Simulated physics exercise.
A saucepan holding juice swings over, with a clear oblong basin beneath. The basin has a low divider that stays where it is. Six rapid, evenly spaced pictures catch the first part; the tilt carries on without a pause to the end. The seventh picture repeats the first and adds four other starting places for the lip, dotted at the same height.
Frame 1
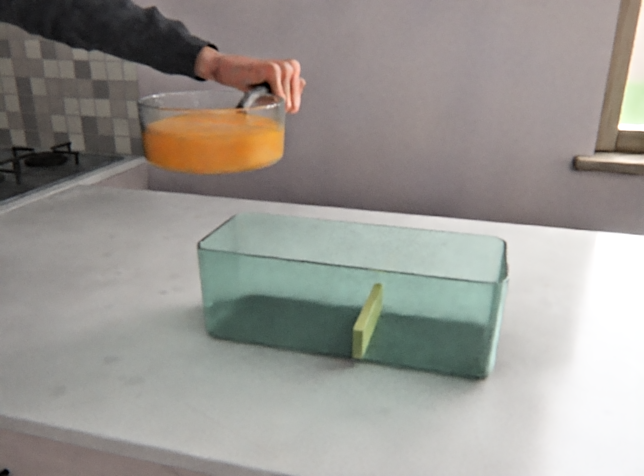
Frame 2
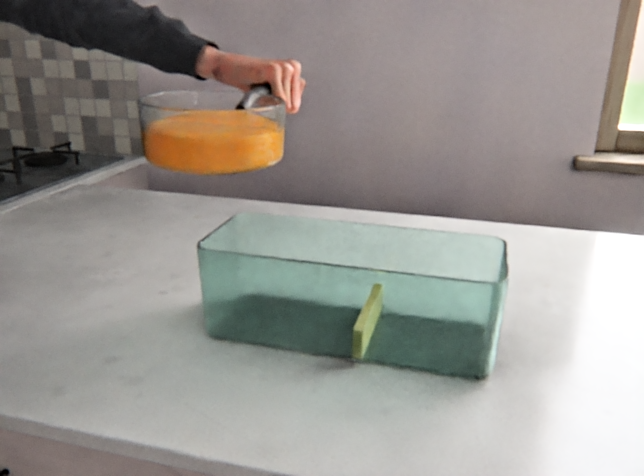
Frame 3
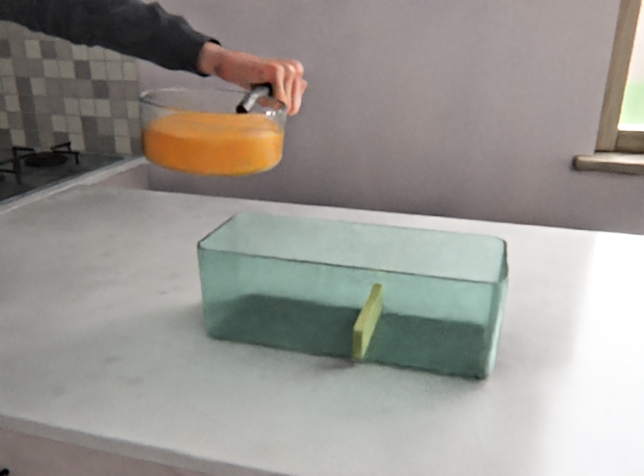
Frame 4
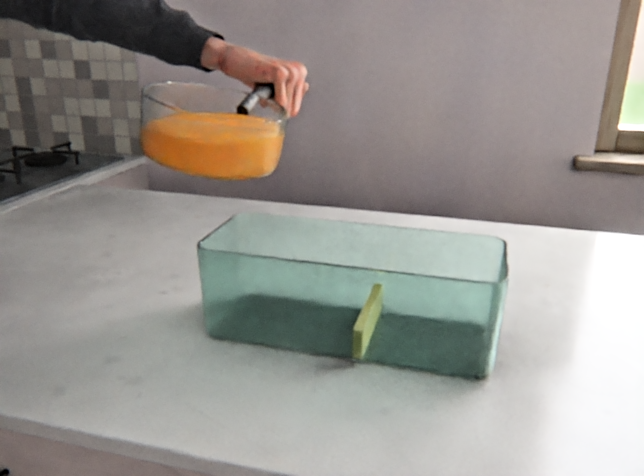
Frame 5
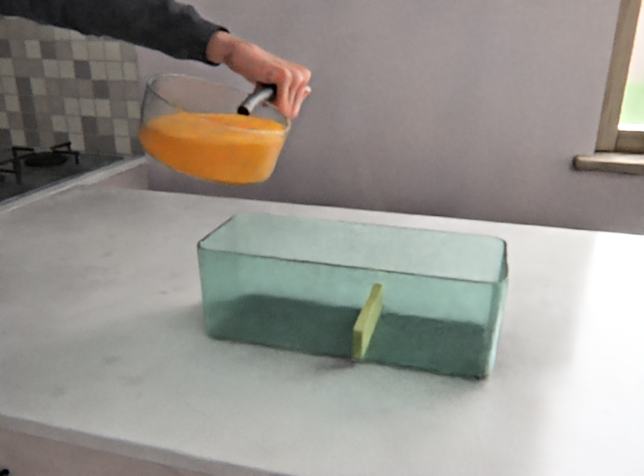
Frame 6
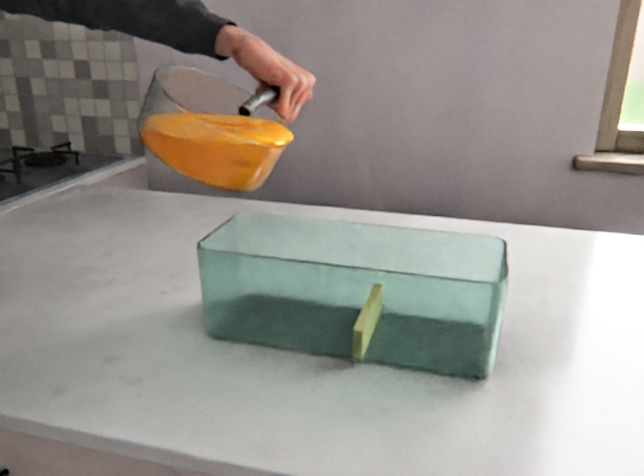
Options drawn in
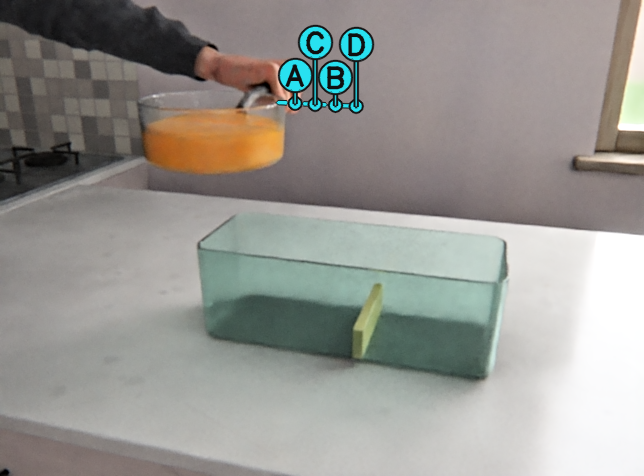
A hand holding a clear saucepan of orange juice above a greenish oblong basin, steady at first, then gradually tilting it rightward.
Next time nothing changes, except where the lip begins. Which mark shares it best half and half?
B.
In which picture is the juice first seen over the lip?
Picture 6.
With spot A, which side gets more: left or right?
The left side.
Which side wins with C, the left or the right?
The left side.
On the marked copy, A at (295, 103); B at (335, 105); C at (315, 104); D at (356, 106).
Choosing A, about 92 % ends left of the wall and 7 % right of it.
Choosing B, about 51 % ends left of the wall and 49 % right of it.
Choosing C, about 73 % ends left of the wall and 26 % right of it.
Choosing D, about 34 % ends left of the wall and 66 % right of it.
